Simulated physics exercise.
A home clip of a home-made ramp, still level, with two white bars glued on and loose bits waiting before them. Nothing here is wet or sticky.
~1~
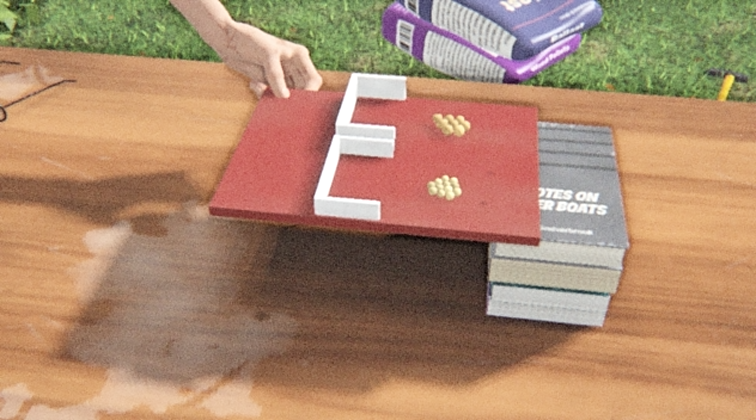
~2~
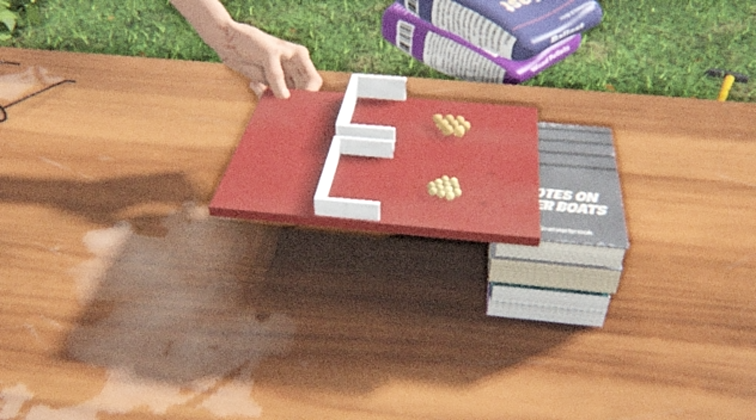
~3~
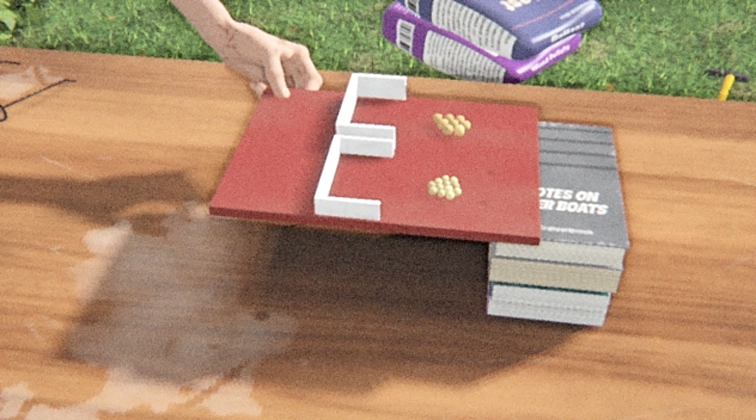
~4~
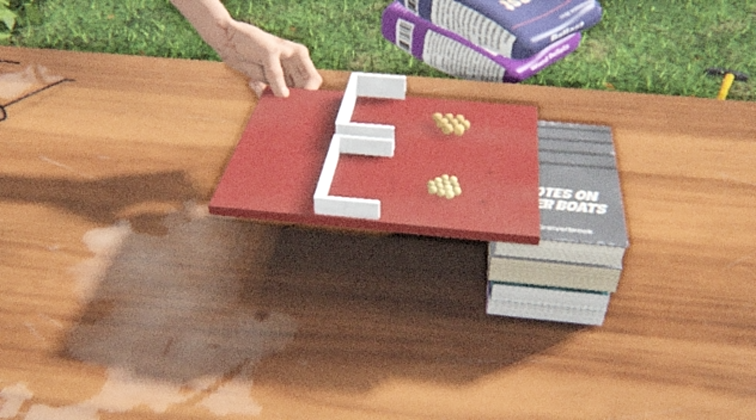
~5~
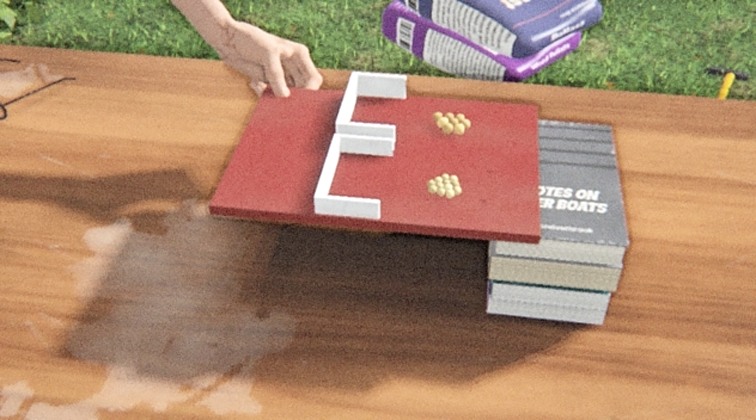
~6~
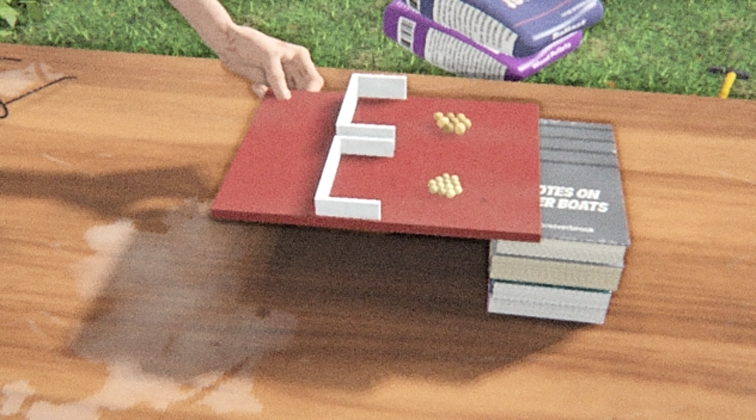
On an outdoor wooden table, a hand holding a red board beside stacked books, two small clusters of pale pieces staying still.
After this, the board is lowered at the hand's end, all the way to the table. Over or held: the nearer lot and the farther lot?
The nearer lot piles up behind the barrier; the farther lot piles up behind the barrier.
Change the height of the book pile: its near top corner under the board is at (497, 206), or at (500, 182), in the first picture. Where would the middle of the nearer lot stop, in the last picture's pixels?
One: (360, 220). Two: (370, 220).
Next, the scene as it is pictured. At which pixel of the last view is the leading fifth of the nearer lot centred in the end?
At about (349, 220).
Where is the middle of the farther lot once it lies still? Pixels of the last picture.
Around (368, 165).
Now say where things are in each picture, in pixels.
The first picture shows held end of the board near (221, 206), level; book pile near (555, 188), nearly half as high as the board is long; nearer lot near (448, 190), a few soya beans; farther lot near (454, 125), a few dried chickpeas; nearer bar near (328, 173), taller than the pieces; farther bar near (347, 109), taller than the pieces.
The second picture shows held end of the board near (221, 206), level; farther lot near (454, 126).
The third picture shows held end of the board near (221, 206), level; nearer lot near (448, 190).
The fourth picture shows held end of the board near (221, 205), level; farther lot near (453, 124).
The fifth picture shows held end of the board near (221, 205), level; nearer lot near (448, 188).
The sixth picture shows held end of the board near (223, 208), down by 1°; book pile near (556, 186); nearer lot near (449, 188), not moving; farther lot near (454, 123), not moving; nearer bar near (329, 174); farther bar near (348, 109).
Then, 0.59 s on from there, board sloping at 15°; nearer lot on its way down; farther lot where it was.
Then, 1.10 s on from there, board resting at 25°; nearer lot has reached its bar; farther lot has reached its bar.
Then, 1.55 s on from there, board resting at 26°; nearer lot has reached its bar; farther lot has reached its bar.
In the end, board resting at 26°; nearer lot gathered behind its bar; farther lot gathered behind its bar.
